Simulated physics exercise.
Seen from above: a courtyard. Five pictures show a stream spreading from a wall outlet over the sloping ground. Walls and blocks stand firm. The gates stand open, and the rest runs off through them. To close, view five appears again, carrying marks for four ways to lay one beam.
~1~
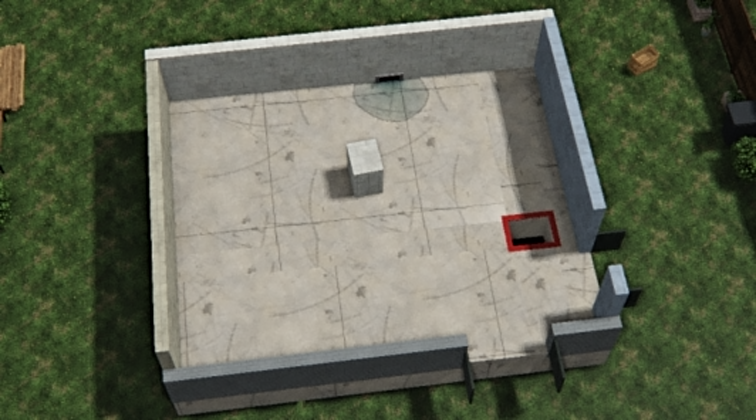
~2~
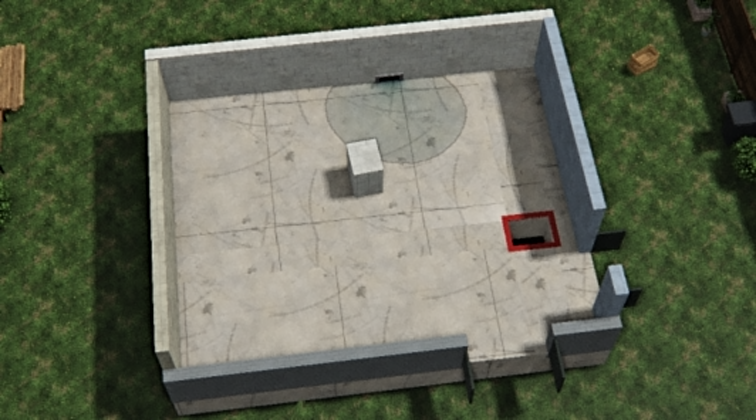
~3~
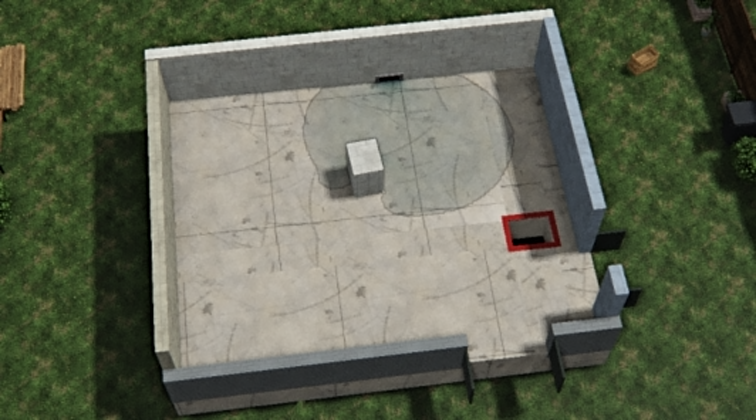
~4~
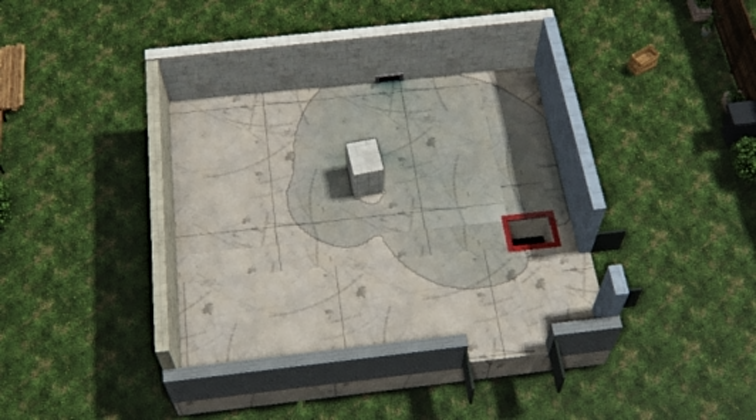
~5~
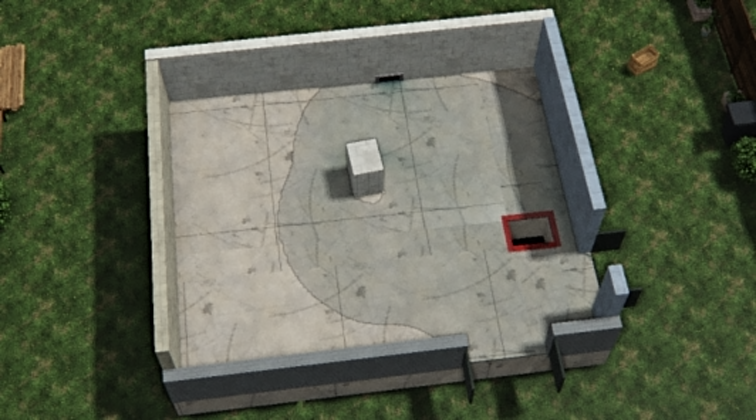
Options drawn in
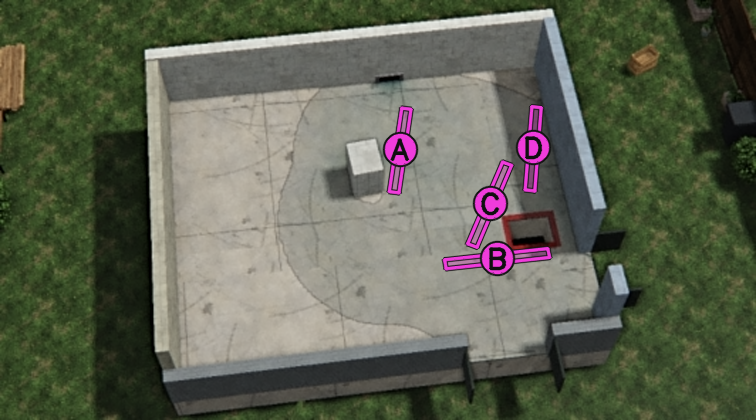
Water spread from an outlet in the back wall of a roofless walled yard, flowed around a pale block, reached the red-edged drain, and went on widening across the right side to the front wall.
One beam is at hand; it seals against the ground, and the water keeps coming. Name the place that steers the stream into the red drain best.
The best spot is B.
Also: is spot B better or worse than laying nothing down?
Spot B is better.
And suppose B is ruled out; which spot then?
Spot D.
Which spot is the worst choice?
C.
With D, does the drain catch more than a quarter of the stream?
Yes, it does.
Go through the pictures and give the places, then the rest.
In the first picture, outfall at (389, 78); red drain at (531, 231); open gate at (505, 347); open gate at (585, 281); front seen at (394, 117), 3 % of the ground wet; red drain still dry.
In the second picture, front seen at (393, 161), 10 % of the ground wet; red drain still dry.
In the third picture, front seen at (472, 198), 22 % of the ground wet; red drain still dry.
In the fourth picture, front seen at (525, 267), 40 % of the ground wet; red drain taking water.
In the fifth picture, front seen at (593, 298), 59 % of the ground wet; red drain taking water.
On the marked copy, A from (394, 192) to (406, 108); B from (445, 264) to (548, 253); C from (472, 245) to (507, 163); D from (530, 190) to (536, 107).
With A, about 26 % of the stream goes into the red drain, about 74 % out by the gates.
With B, about 57 % of the stream goes into the red drain, about 43 % out by the gates.
With C, about 16 % of the stream goes into the red drain, about 84 % out by the gates.
With D, about 39 % of the stream goes into the red drain, about 61 % out by the gates.
